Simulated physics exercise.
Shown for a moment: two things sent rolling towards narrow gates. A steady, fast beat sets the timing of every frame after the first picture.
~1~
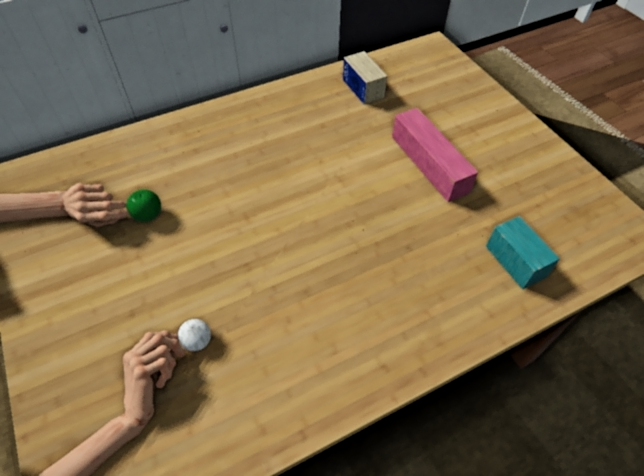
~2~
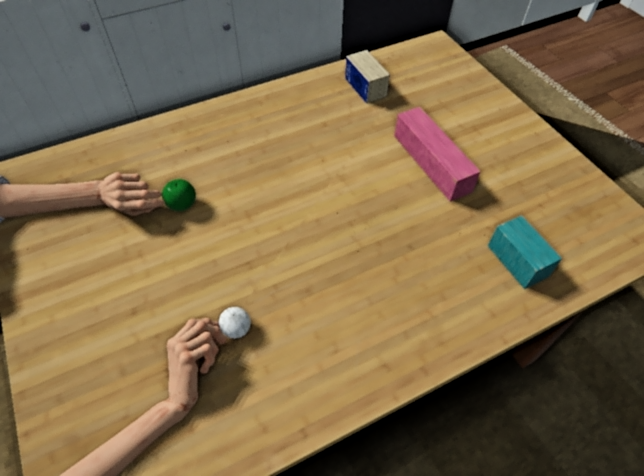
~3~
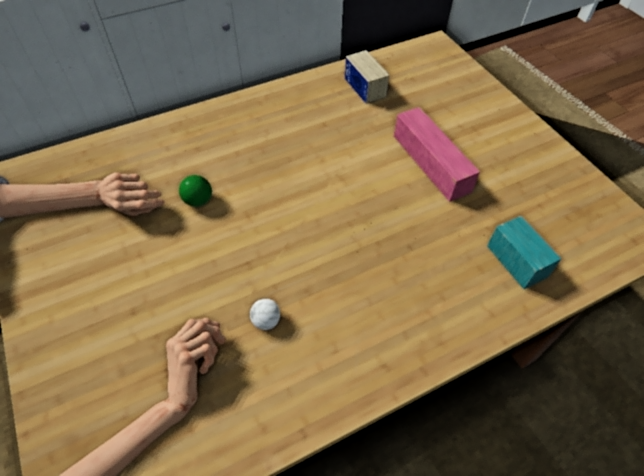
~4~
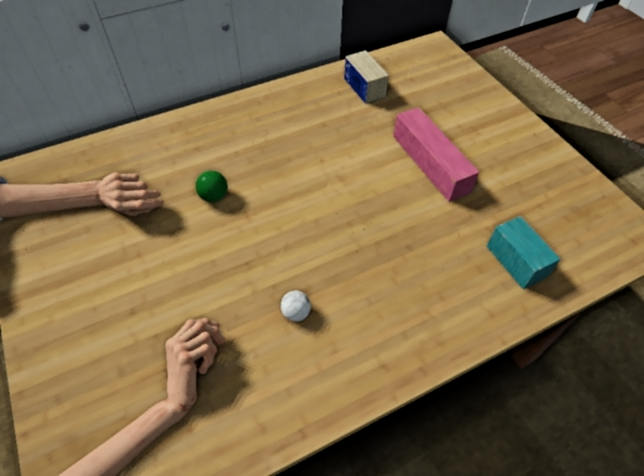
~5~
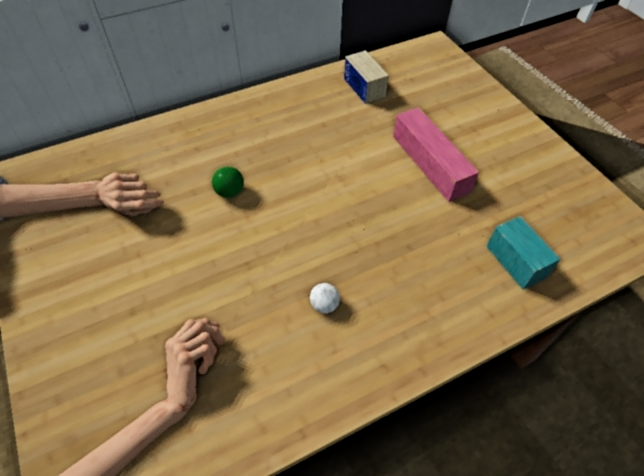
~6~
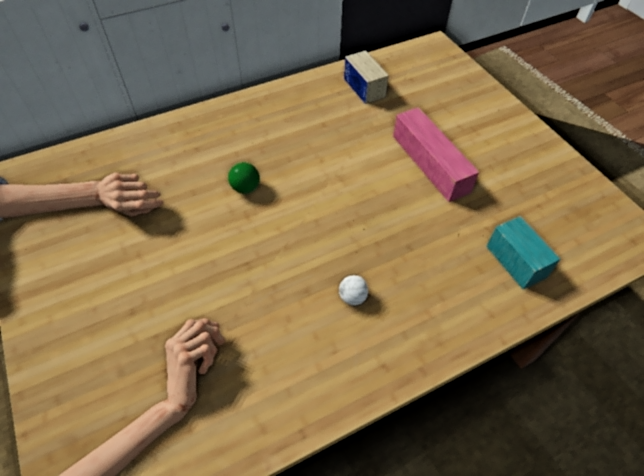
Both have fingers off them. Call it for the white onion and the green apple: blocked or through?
White onion - blocked; green apple - blocked.
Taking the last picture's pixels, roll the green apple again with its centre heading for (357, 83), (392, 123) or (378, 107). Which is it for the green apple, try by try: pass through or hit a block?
Try by try, it cannot pass; then cannot pass; then makes it by.
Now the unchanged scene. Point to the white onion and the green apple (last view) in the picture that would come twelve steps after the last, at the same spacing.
They'll be at (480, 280) and (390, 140) respectively.
Then, 0.24 s past the last view, white onion coming back near (487, 256); green apple heading on near (335, 154).
Then, 0.78 s past the last view, white onion coming back near (489, 310); green apple coming back near (385, 150).
Then, 1.36 s past the last view, white onion coming back near (498, 370); green apple coming back near (382, 163).
Finally, the white onion hits a block; the green apple hits a block.
